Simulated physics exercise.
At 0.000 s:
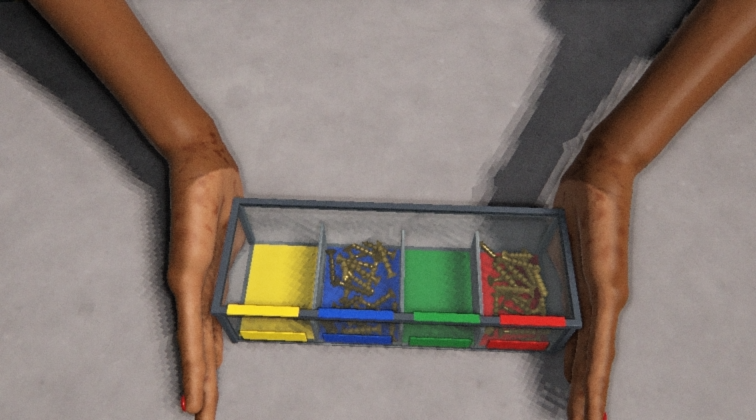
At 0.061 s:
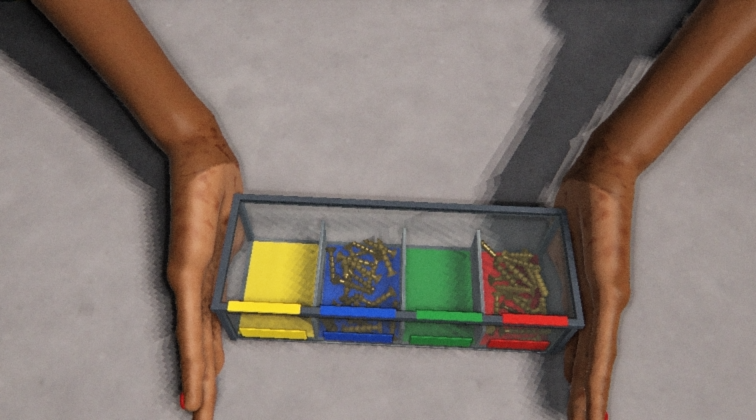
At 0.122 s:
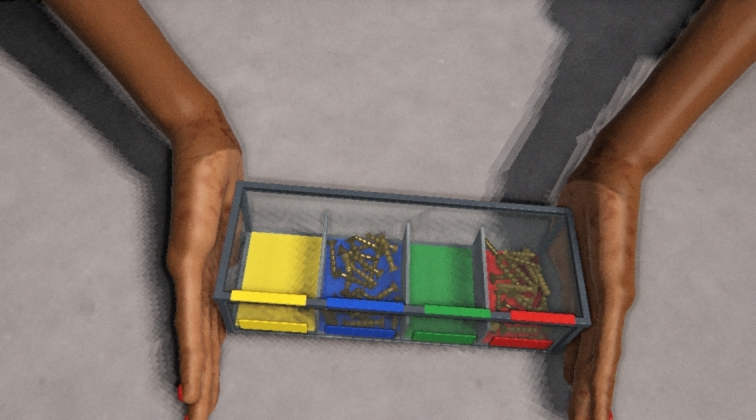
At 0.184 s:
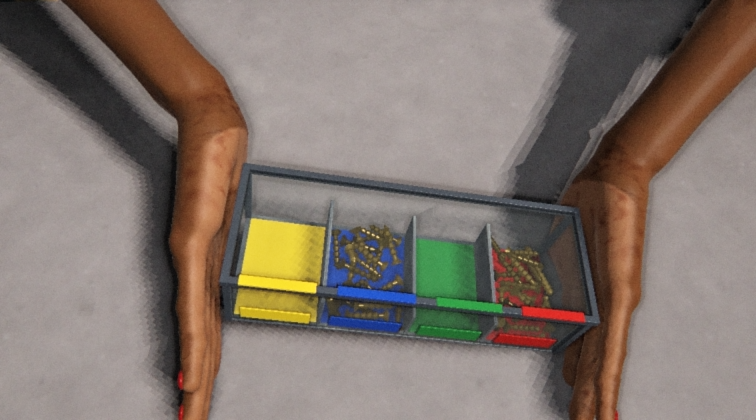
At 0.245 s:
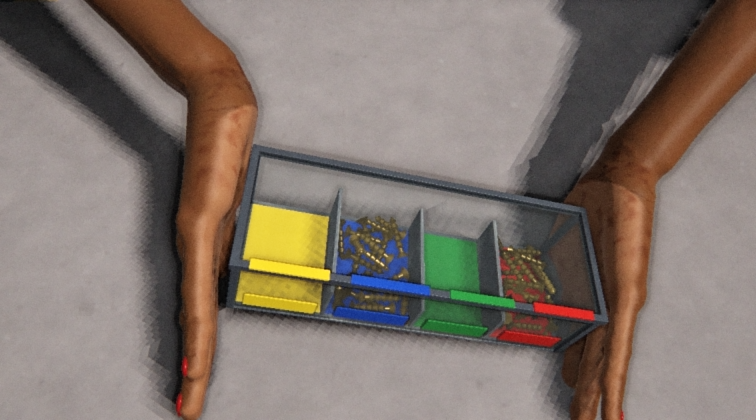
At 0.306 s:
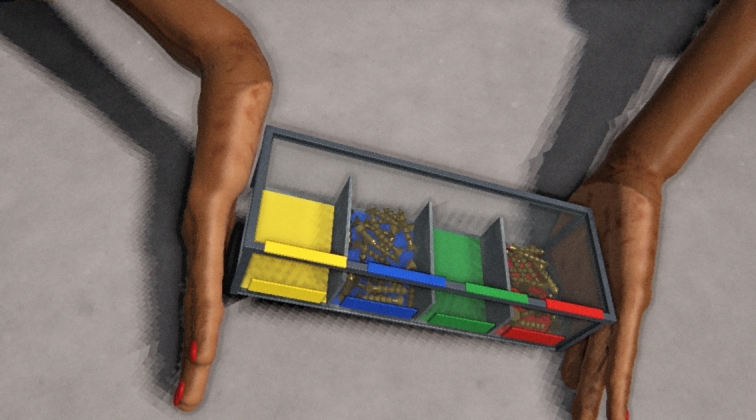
Two hands hold a clear divided box of screws and tilt its left side upward.
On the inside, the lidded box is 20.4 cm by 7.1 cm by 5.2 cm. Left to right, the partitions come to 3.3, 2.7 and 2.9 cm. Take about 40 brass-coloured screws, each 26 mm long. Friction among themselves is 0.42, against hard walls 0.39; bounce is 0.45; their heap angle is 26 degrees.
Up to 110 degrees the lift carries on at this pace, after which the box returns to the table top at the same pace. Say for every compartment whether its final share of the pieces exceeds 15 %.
Red compartment: Clears the bar; blue compartment: Does not clear the bar; green compartment: Does not clear the bar; yellow compartment: Does not clear the bar.
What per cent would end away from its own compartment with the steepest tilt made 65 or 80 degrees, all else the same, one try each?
0 % and 15 %.
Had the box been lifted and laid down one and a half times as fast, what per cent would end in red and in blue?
Final per cent - red: 100, blue: 0.
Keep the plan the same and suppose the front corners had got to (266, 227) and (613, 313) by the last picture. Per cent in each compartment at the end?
The compartments end with red 100 per cent, blue 0 per cent, green 0 per cent and yellow 0 per cent.
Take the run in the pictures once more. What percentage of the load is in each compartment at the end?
The red one gets 100, the blue one 0, the green one 0 and the yellow one 0.
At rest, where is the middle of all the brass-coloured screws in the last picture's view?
Near (525, 283).
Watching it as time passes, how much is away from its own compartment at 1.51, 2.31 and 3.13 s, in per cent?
I'd put the three at close to 35, 55 and 55.
Then, at 1.51 s, tilt 110 degrees; red 65 %, blue 20 %, green 20 %.
After 2.31 s, tilt 49 degrees; red 100 %.
After 3.13 s, tilt 0 degrees; red 100 %.
By 3.5 s all is still; red 100 %, blue 0 %, green 0 %, yellow 0 %.
